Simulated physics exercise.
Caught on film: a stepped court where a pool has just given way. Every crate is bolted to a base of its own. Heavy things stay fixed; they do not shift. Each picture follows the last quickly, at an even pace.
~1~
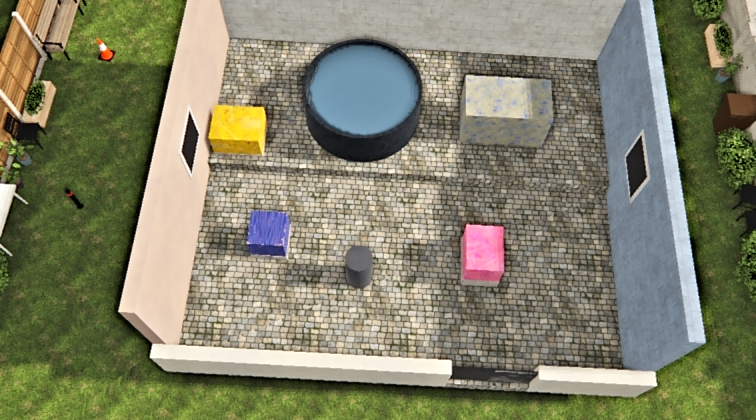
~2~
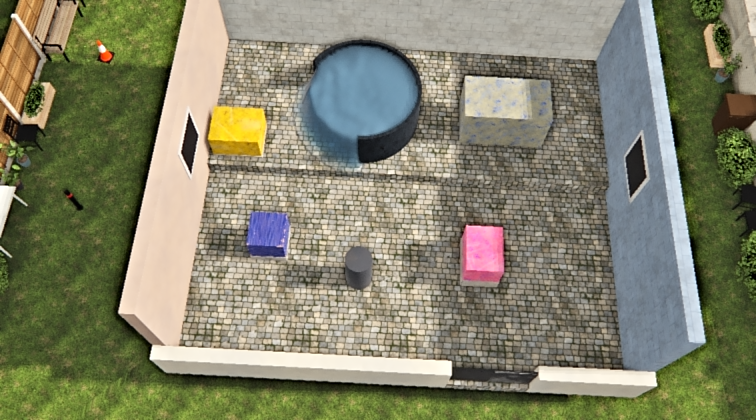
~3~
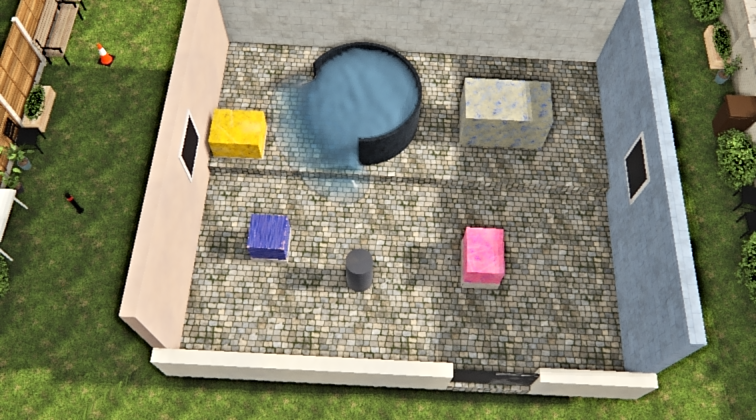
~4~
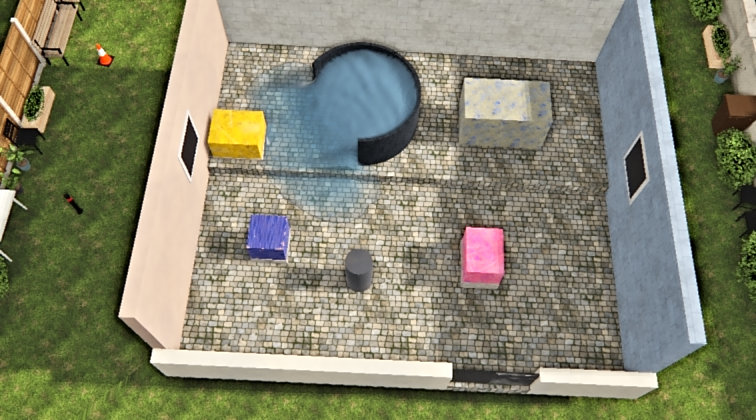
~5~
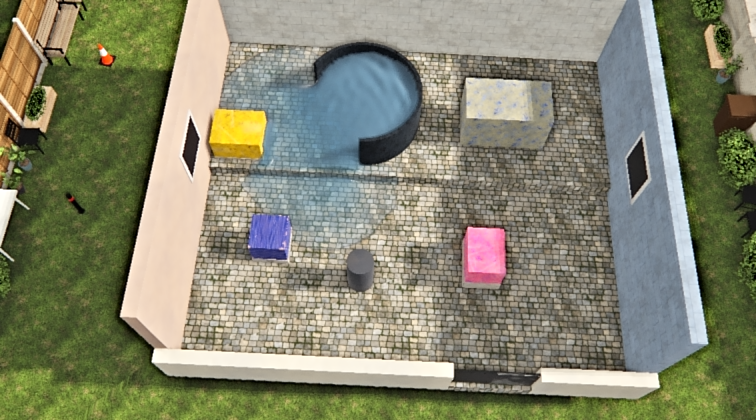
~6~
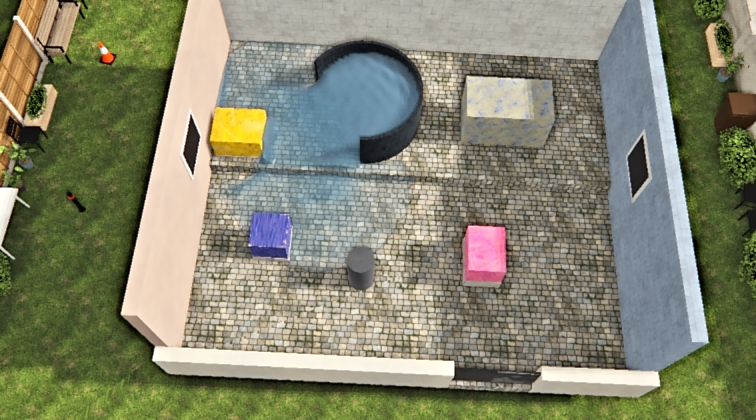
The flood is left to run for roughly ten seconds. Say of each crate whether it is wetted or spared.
My prediction: The blue crate doesn't remain clear of the water all along; the pink crate remains clear of the water all along; the yellow crate doesn't remain clear of the water all along.
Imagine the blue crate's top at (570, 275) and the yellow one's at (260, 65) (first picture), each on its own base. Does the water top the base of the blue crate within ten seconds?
The blue crate is flooded.
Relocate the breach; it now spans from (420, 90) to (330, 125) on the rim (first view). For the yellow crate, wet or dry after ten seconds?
In that case the yellow crate comes through dry.
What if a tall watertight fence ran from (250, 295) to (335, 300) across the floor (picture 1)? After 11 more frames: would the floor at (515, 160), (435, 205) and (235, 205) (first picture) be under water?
As listed: Clear, clear, awash.
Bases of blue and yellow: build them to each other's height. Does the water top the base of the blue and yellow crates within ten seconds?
After the swap, blue is flooded while yellow is flooded.
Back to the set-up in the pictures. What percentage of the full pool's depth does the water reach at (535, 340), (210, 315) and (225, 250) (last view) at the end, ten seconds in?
14, 8 and 8 per cent, roughly.
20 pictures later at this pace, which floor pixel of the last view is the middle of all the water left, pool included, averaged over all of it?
Close to (302, 194).
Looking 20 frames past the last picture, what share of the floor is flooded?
50 %.
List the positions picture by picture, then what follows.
The first frame shows still water in the pool at (363, 89).
In the second frame, the front is at (359, 169), out from the gap at (313, 127).
In the third frame, the front is at (355, 198), out from the gap at (313, 130).
In the fourth frame, the front is at (286, 66), out from the gap at (312, 132).
In the fifth frame, the front is at (264, 56), out from the gap at (314, 132).
In the sixth frame, the front is at (318, 267), out from the gap at (315, 131).
A moment on, water covers 30 % of the floor; the blue crate water round its plinth, the pink crate not reached, the yellow crate water round its plinth.
Next, water covers 35 % of the floor; the blue crate water round its plinth, the pink crate not reached, the yellow crate water round its plinth.
Then, water covers 50 % of the floor; the blue crate water round its plinth, the pink crate water round its plinth, the yellow crate water round its plinth.
Later, water covers 85 % of the floor; the blue crate water round its plinth, the pink crate water round its plinth, the yellow crate water round its plinth.
In the end, water covers 90 % of the floor; the blue crate was topped, the pink crate stayed above the water, the yellow crate was topped.
